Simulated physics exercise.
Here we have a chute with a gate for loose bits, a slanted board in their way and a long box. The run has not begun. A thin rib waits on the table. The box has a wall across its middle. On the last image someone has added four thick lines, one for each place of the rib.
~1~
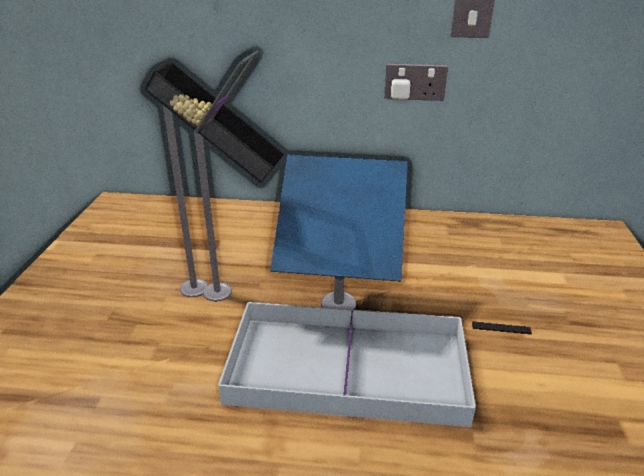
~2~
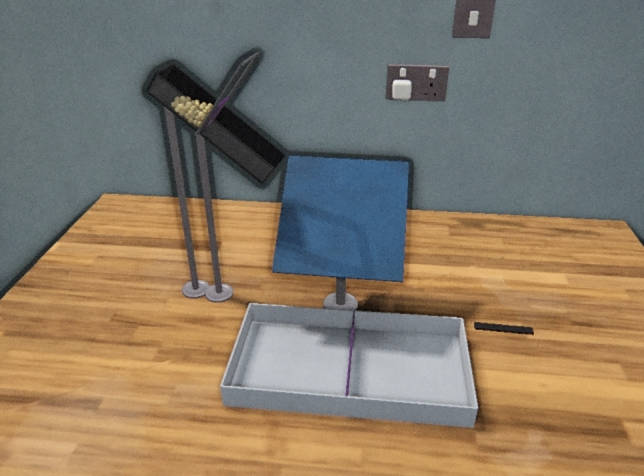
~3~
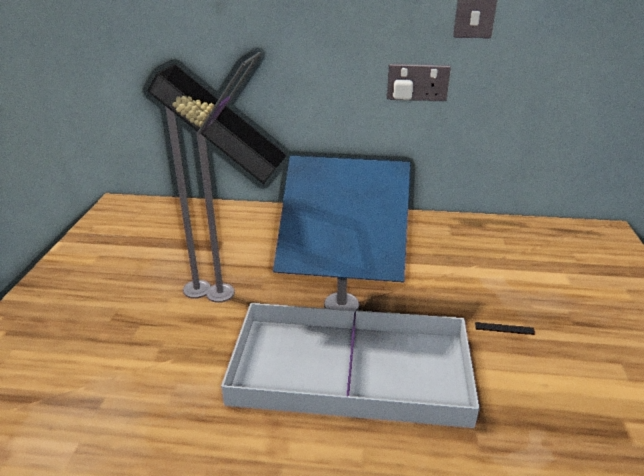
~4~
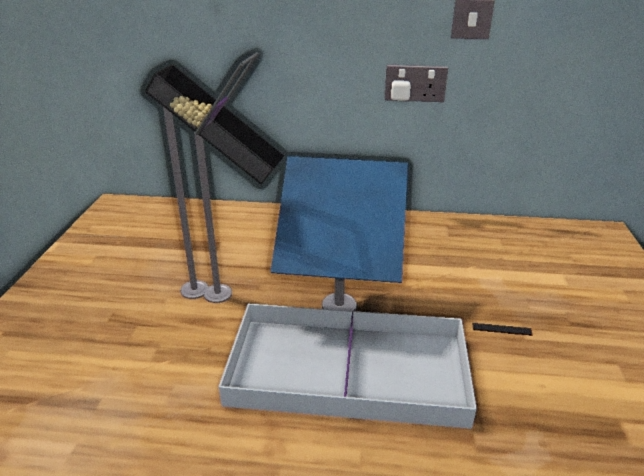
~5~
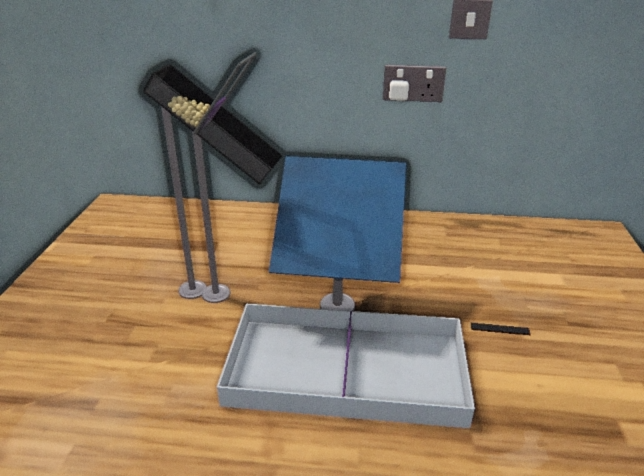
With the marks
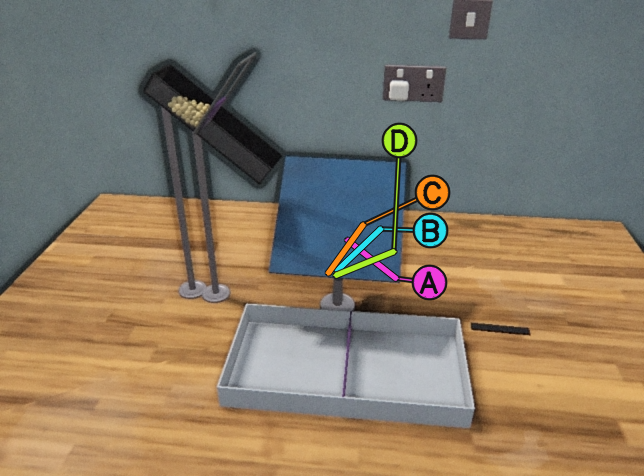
Nothing moved apart from a slight sway of the whole view; pale beans sat behind a closed gate in a dark, sloping chute, above a slanted blue board and an empty grey box with a middle wall.
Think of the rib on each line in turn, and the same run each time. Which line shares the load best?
Go for A.
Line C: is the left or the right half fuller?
Left.
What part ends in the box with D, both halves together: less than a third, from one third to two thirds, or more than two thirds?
It is more than two thirds.
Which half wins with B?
More lands on the left.
On the marked copy, line A from (347, 240) to (395, 278); line B from (380, 229) to (337, 270); line C from (363, 224) to (328, 272); line D from (393, 251) to (336, 275).
Choosing A, of what is caught, about half in the left half, about half in the right.
Choosing B, of what is caught, nearly all in the left half, a small part in the right.
Choosing C, of what is caught, nearly all in the left half, a stray few in the right.
Choosing D, of what is caught, nearly all in the left half, a small part in the right.
